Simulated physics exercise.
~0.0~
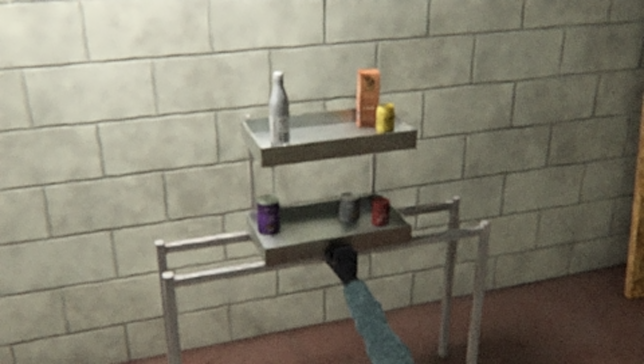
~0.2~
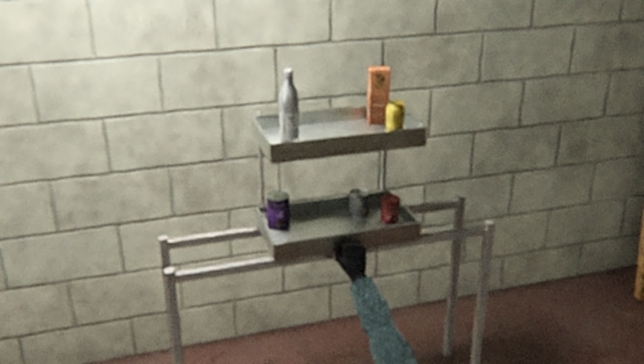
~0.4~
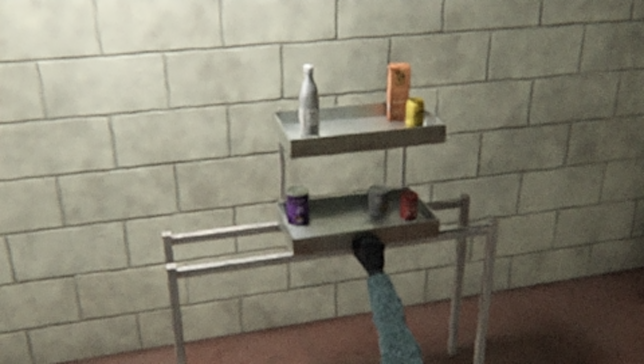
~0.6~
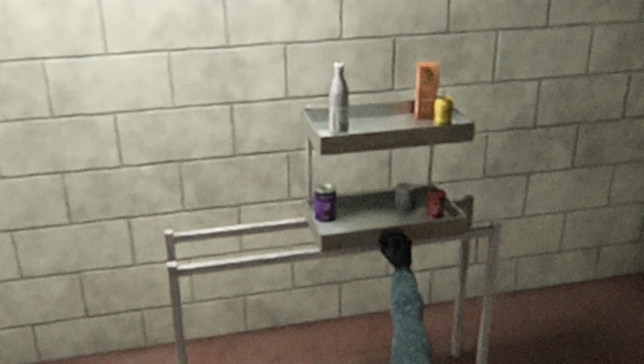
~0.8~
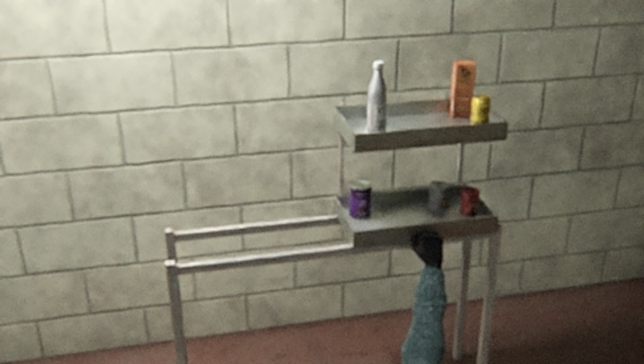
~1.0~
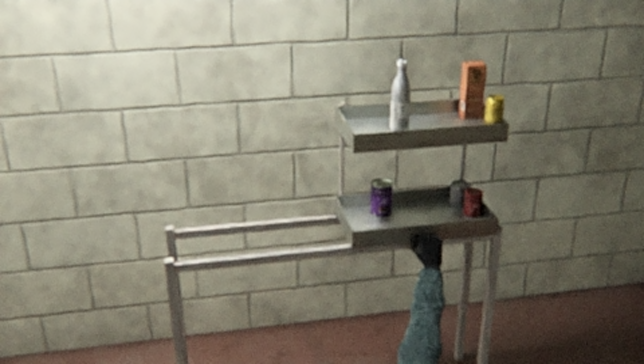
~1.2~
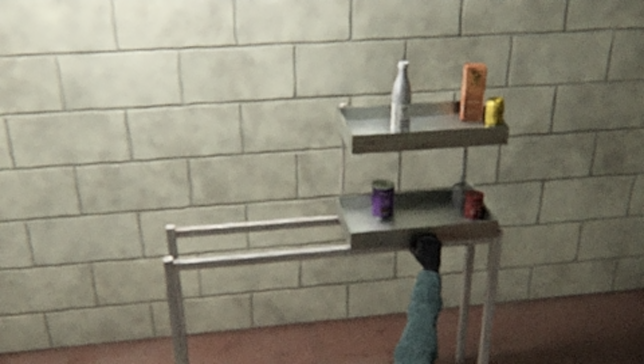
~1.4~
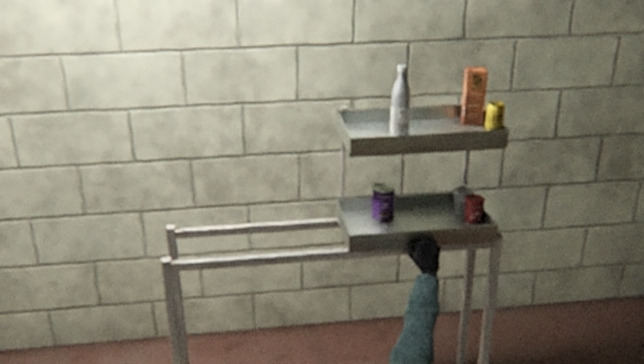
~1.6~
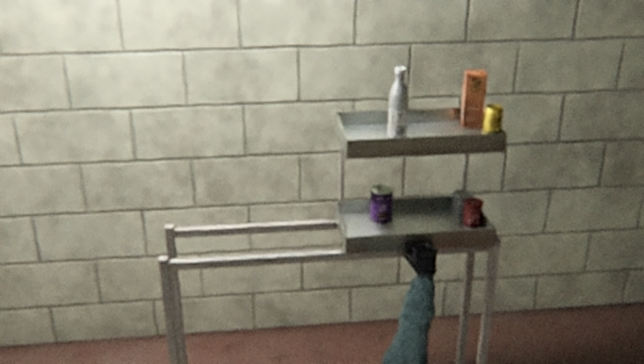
At first, a two-level metal tray stands partway along a pair of rails before a pale block wall, with a dark-gloved hand in a teal sleeve at its front edge. The upper level holds a white bottle, an orange carton and a yellow can, while purple, grey and red tins sit below. The tray moves right, gathering speed, and the hand travels with it. It stops abruptly at the right end, and the bottle, yellow can, purple tin and grey tin slide farther right across their levels. The grey tin ends partly behind the red one, and everything settles still standing.
